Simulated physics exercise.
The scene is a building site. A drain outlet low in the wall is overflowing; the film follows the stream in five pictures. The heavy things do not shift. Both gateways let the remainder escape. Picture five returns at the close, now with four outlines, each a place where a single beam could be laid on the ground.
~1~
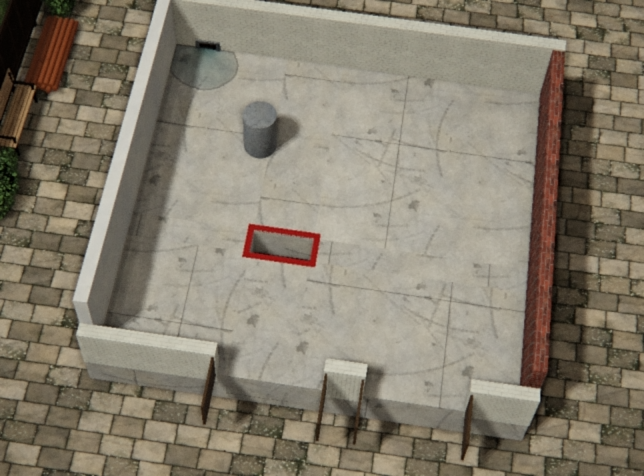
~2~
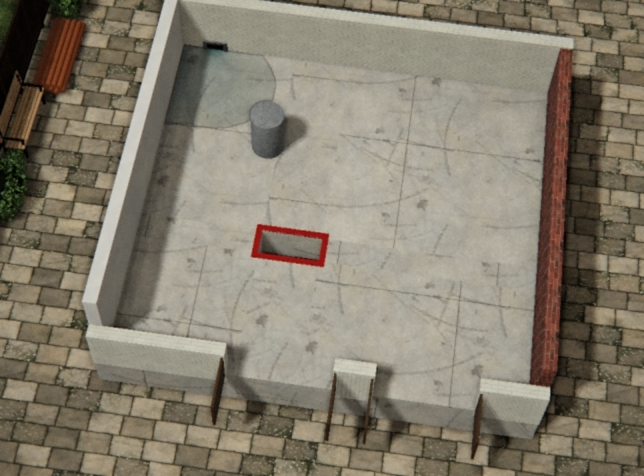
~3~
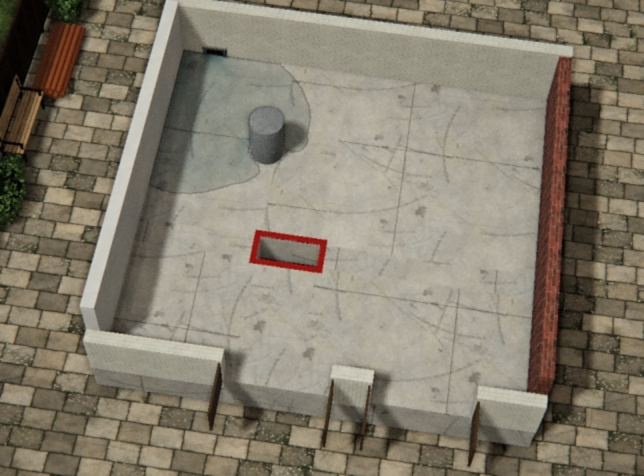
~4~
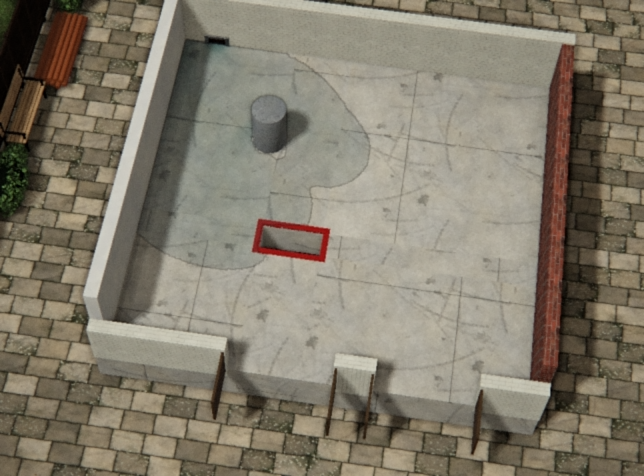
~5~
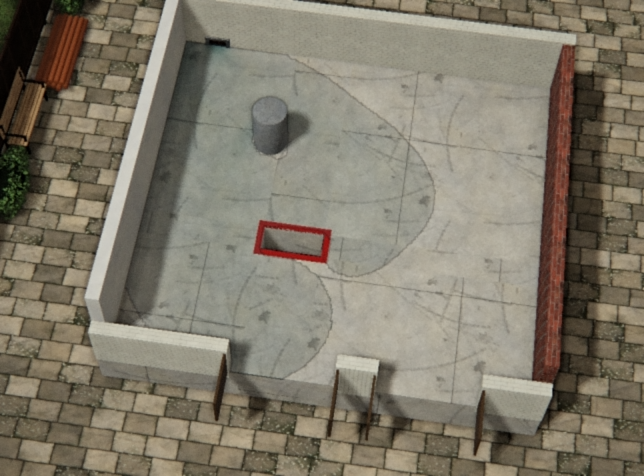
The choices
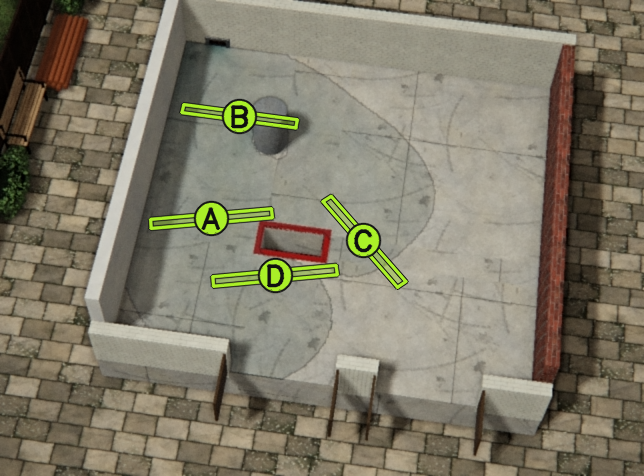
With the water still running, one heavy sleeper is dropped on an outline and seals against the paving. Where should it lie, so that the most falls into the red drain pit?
D.
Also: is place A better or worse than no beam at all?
Place A is worse.
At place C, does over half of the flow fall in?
No.
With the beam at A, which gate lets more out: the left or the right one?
The right gate.
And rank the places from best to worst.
The order is D, C, A, B.
In lime, A from (150, 223) to (271, 213); B from (182, 108) to (296, 123); C from (327, 198) to (401, 284); D from (213, 281) to (336, 270).
For place A, about 15 % of the stream goes into the red drain pit, about 84 % out by the gates.
For place B, about 8 % of the stream goes into the red drain pit, about 92 % out by the gates.
For place C, about 29 % of the stream goes into the red drain pit, about 70 % out by the gates.
For place D, about 44 % of the stream goes into the red drain pit, about 55 % out by the gates.
